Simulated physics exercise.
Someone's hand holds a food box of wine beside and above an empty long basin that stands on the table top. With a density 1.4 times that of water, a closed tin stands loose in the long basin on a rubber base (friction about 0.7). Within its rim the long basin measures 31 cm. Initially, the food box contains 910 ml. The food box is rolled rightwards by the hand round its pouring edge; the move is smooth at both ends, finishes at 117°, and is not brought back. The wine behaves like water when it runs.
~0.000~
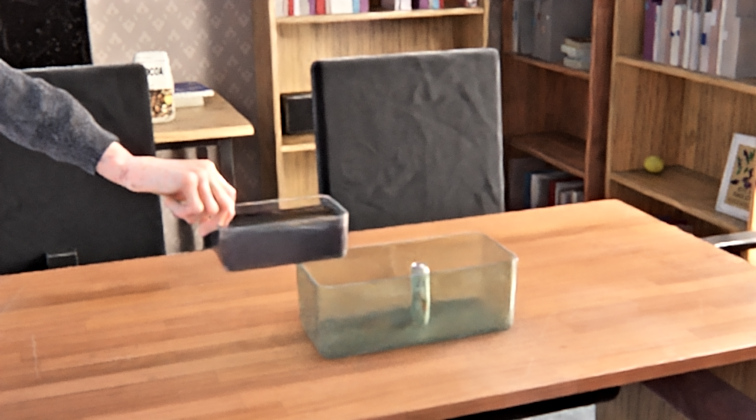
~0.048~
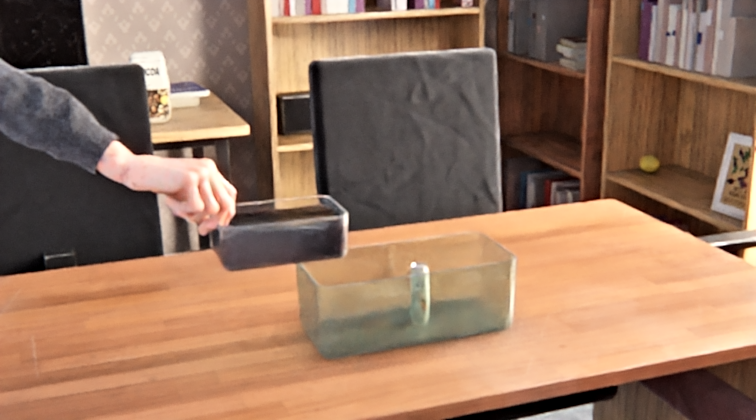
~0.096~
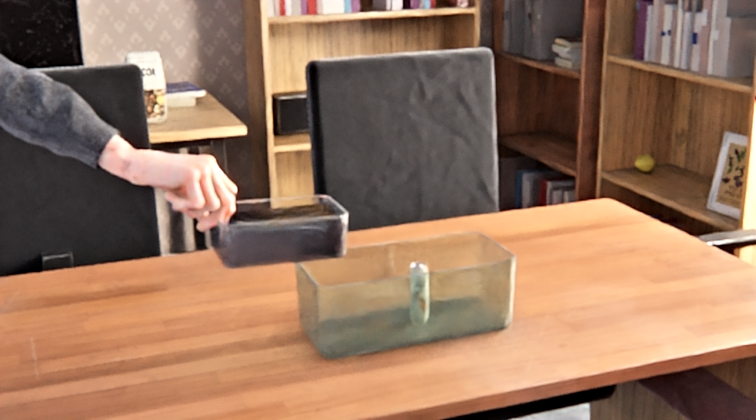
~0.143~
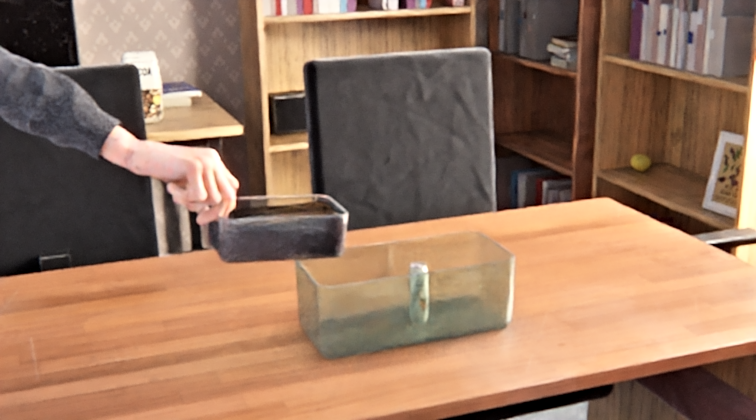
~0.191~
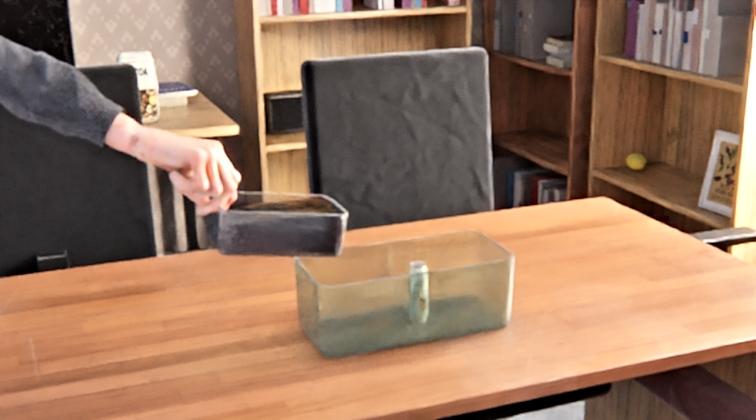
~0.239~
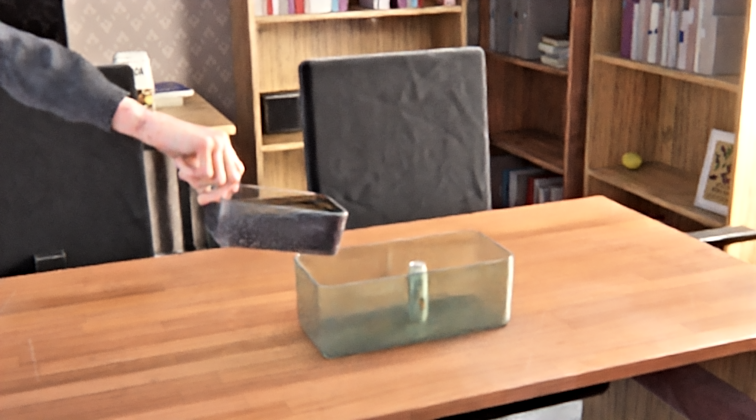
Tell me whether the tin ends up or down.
It ends up tipped.
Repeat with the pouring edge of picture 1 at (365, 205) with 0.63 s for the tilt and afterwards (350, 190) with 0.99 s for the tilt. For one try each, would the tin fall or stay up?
First it stays on its base; then it stays on its base.
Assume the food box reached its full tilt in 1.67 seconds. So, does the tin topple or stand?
Result: Tin upright.
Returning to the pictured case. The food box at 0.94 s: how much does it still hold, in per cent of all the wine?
2 %.
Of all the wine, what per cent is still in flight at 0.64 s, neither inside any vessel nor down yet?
About 52 per cent.
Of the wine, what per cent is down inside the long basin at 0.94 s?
Some 82 percent.
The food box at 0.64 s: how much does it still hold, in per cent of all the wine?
I'd put it near 28 percent.
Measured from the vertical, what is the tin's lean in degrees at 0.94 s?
Some 90°.
Then, 0.64 s in, the tilt is 75° and 28 per cent is still to pour; the tin stands where it began.
Then, 0.94 s in, the tilt is 112° and 2 per cent is still to pour; the tin lies on its side.
Then, 1.25 s in, the tilt is 117° and 0 per cent is still to pour; the tin lies on its side.
Then, 1.58 s in, the tilt is 117° and 0 per cent is still to pour; the tin lies on its side.
Finally, the tin lies on its side.
